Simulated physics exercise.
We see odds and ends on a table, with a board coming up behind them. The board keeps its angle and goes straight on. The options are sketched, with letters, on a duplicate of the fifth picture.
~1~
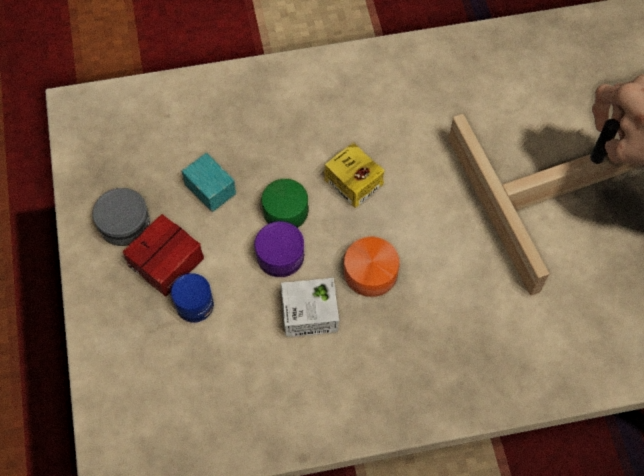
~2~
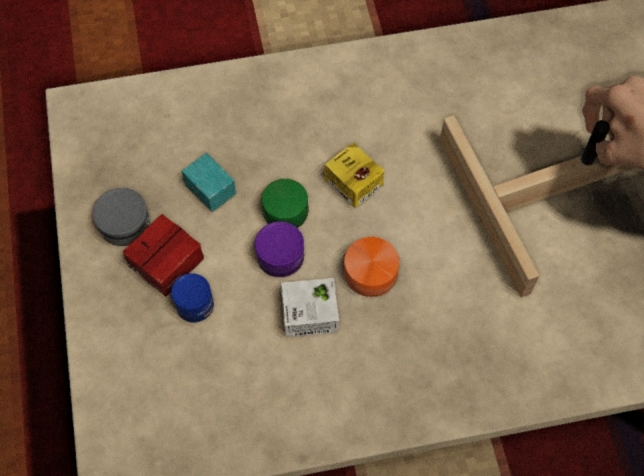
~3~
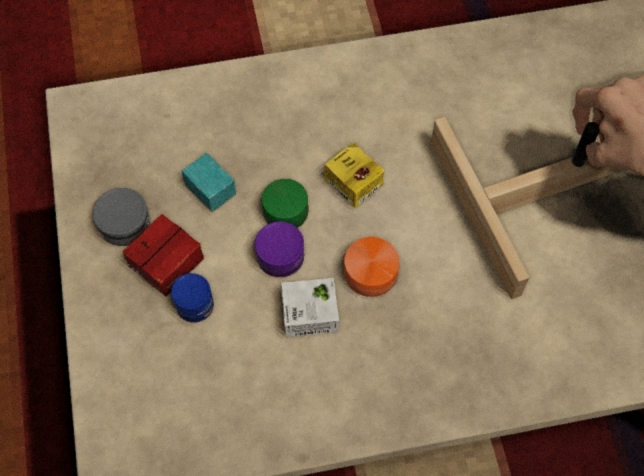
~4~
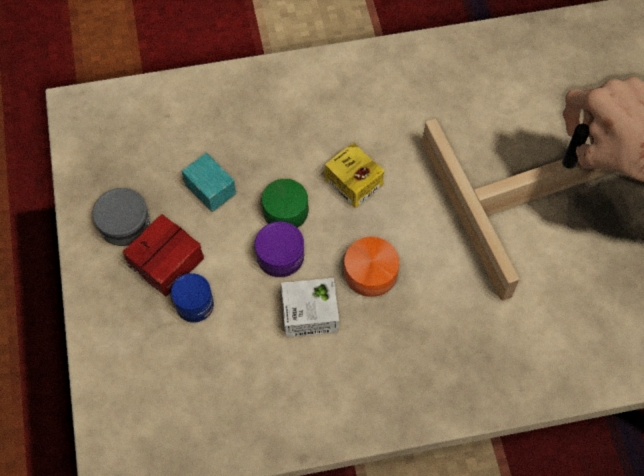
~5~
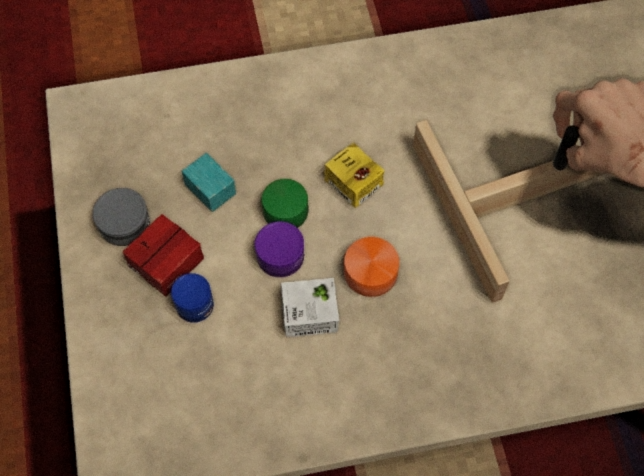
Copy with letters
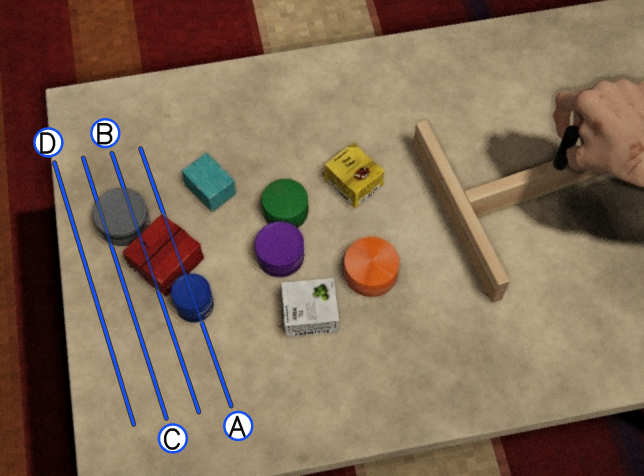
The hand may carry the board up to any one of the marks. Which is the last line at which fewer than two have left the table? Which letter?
It can go as far as B.
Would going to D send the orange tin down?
No.
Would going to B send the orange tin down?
By then, no.
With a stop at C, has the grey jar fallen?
Yes.
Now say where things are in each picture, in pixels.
The first frame shows blue jar (193, 299); yellow packet (354, 175); board (499, 192).
The second frame shows board (490, 193); grey jar (122, 217).
The third frame shows board (480, 195); purple tub (280, 250).
The fourth frame shows board (470, 197); orange tin (371, 267).
The fifth frame shows board (461, 198); blue jar (193, 299); yellow packet (354, 175); red box (164, 255).
On the copy, A at (183, 269); B at (152, 274); C at (122, 279); D at (91, 285).
On B. First, board (351, 218); white packet (297, 315); orange tin (332, 273).
Then, board (239, 237); grey jar (110, 216); red box (138, 272).
Finally, board (152, 252); red box (64, 302); grey jar (59, 208); none fallen.
By contrast, A is within the limit but short; C drops four; D drops five.
